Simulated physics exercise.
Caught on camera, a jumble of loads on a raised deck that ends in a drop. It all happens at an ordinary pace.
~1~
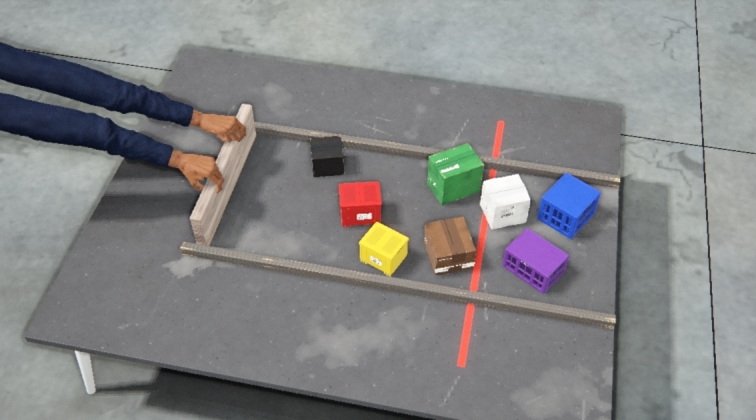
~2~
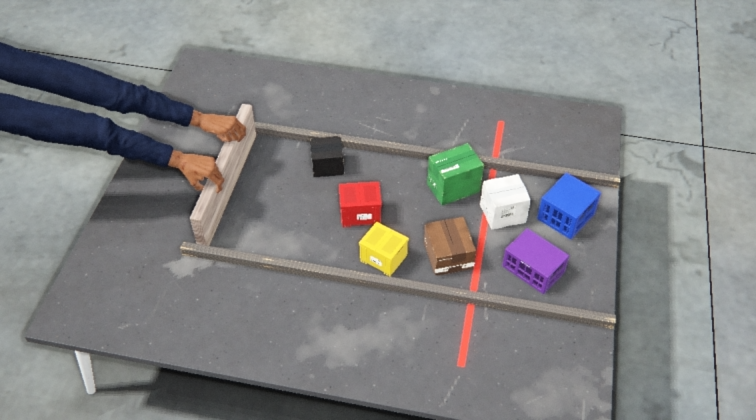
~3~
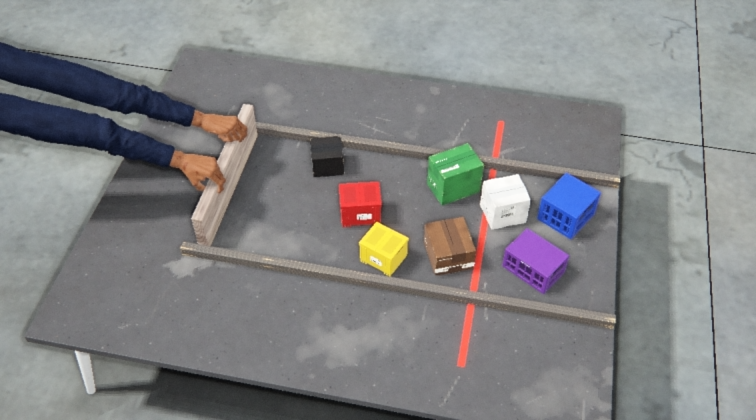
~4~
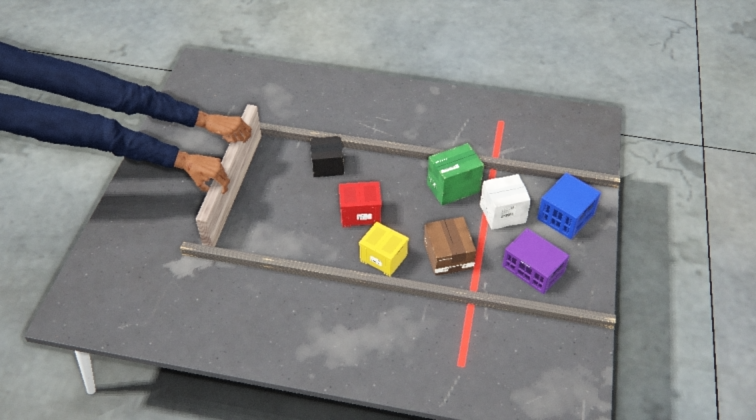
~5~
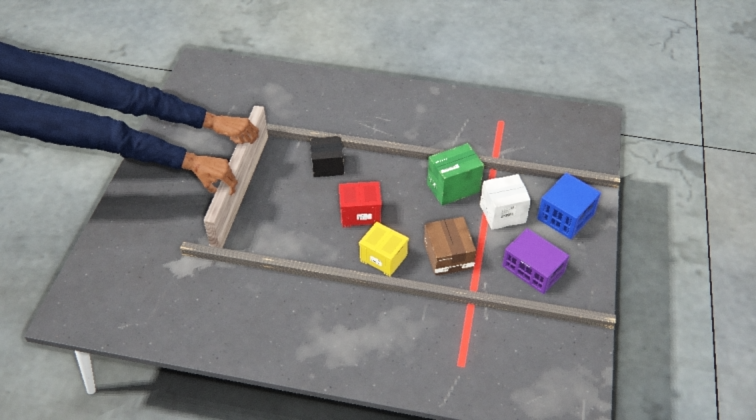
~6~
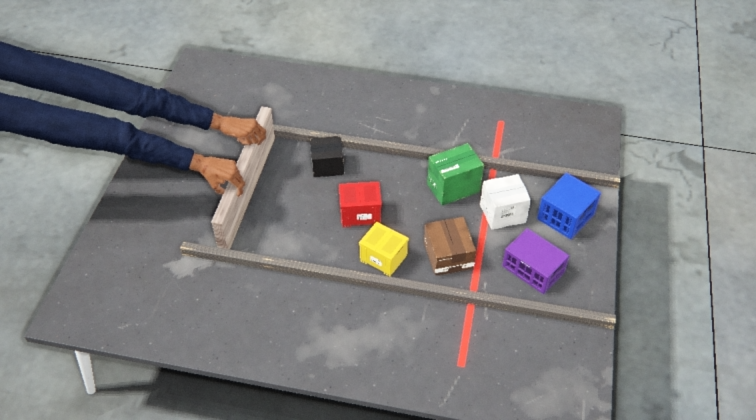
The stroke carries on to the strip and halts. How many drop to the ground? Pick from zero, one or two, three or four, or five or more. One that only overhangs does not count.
As it turns out, the number that fall off is zero.
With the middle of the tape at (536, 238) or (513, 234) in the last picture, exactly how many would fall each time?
Down on the ground: 2 and 0.
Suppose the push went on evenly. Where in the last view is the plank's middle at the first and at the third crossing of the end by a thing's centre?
At (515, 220) for the first, at (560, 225) for the third.
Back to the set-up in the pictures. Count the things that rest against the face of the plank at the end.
That makes 3.
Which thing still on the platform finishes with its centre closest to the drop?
The purple crate.
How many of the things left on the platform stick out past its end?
That would be 0.
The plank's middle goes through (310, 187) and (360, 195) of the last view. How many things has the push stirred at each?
1 and 2.
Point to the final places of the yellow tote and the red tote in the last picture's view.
About (496, 265), and the other about (503, 232).
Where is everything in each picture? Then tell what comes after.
Blue crate (569, 206); purple crate (535, 261); white parcel (505, 202); plank (226, 174); tape (484, 229), in the first picture.
Purple crate (535, 261); red tote (360, 205), in the second picture.
White parcel (505, 202); plank (227, 174), in the third picture.
Blue crate (569, 206); brown parcel (449, 246), in the fourth picture.
Purple crate (535, 261); green parcel (455, 175), in the fifth picture.
Blue crate (569, 206); purple crate (535, 261); white parcel (505, 202); plank (246, 177); tape (484, 229), in the sixth picture.
Soon after, none off yet; blue crate at rest near (569, 206); purple crate at rest near (535, 261); white parcel at rest near (505, 202).
In the end, the number that fall off is zero.
